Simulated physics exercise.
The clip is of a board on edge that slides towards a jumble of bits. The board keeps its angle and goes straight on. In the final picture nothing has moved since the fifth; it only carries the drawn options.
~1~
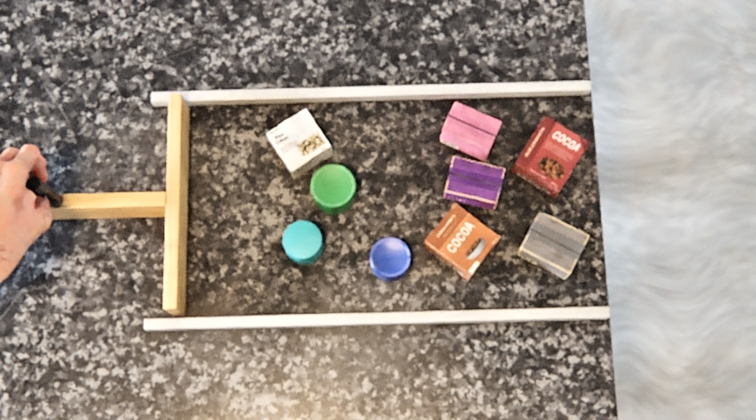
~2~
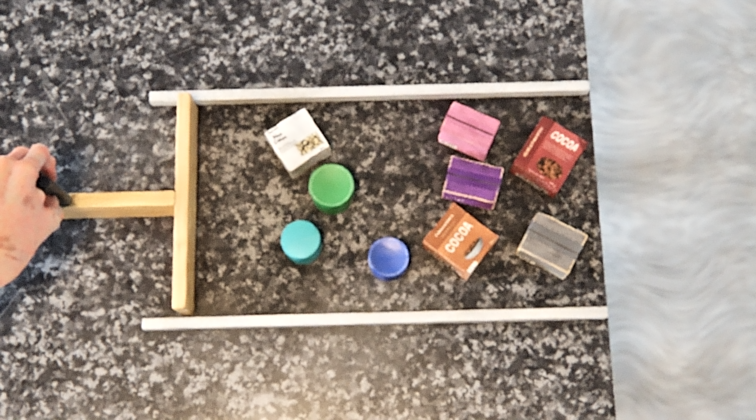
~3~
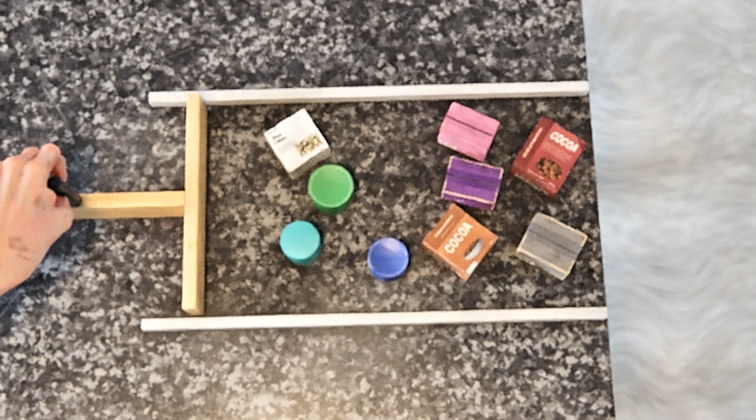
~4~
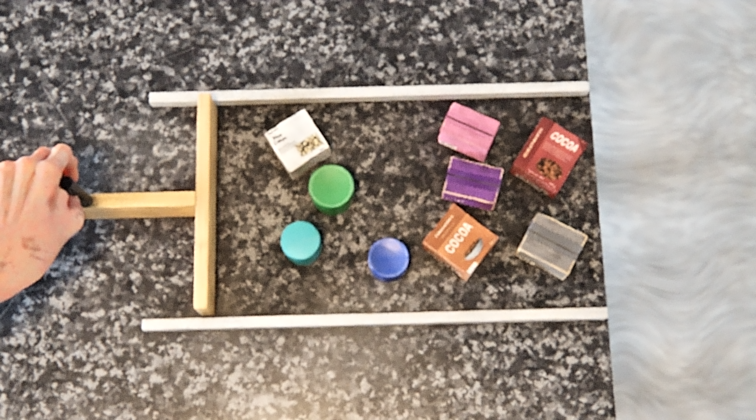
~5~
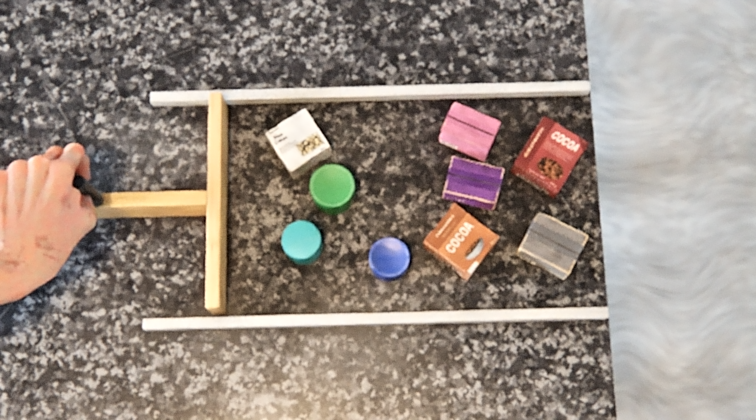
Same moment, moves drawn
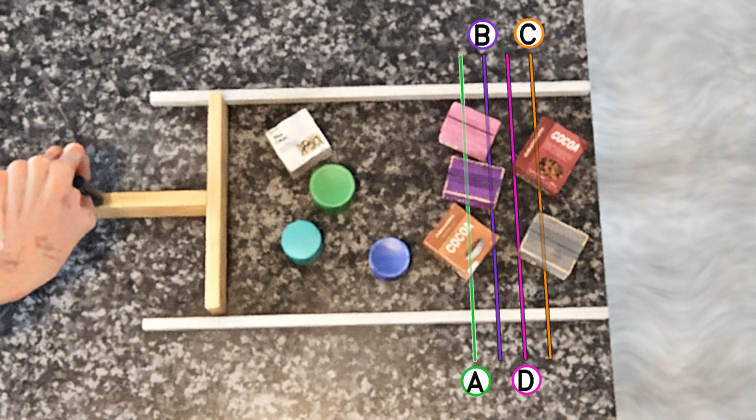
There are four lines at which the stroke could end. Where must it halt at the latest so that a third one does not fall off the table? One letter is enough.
Up to line D.
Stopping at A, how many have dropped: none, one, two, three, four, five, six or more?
In all, none.
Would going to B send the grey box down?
By then, yes.
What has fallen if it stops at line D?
It is the grey box.
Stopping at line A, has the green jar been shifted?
By then, yes.
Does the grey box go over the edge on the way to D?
Yes.
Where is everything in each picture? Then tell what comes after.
The first picture shows pink box (470, 132); grey box (552, 245); blue jar (391, 260).
The second picture shows board (181, 198); red packet (548, 157).
The third picture shows board (191, 198); orange packet (460, 243).
The fourth picture shows board (203, 198); white packet (298, 145).
The fifth picture shows board (214, 197); pink box (469, 132); grey box (551, 245); blue jar (390, 260).
On the marked copy, A at (468, 202); B at (492, 202); C at (540, 201); D at (516, 201).
Taking D. A third of the way, board (322, 194); white packet (354, 146); turquoise tin (350, 242).
Two thirds of the way, board (430, 192); grey box (563, 248); red packet (556, 159).
When it is over, board (515, 189); grey box over the edge; red packet (597, 163); one fallen.
As for the rest, A is within the limit but short; B is within the limit but short; C drops four.
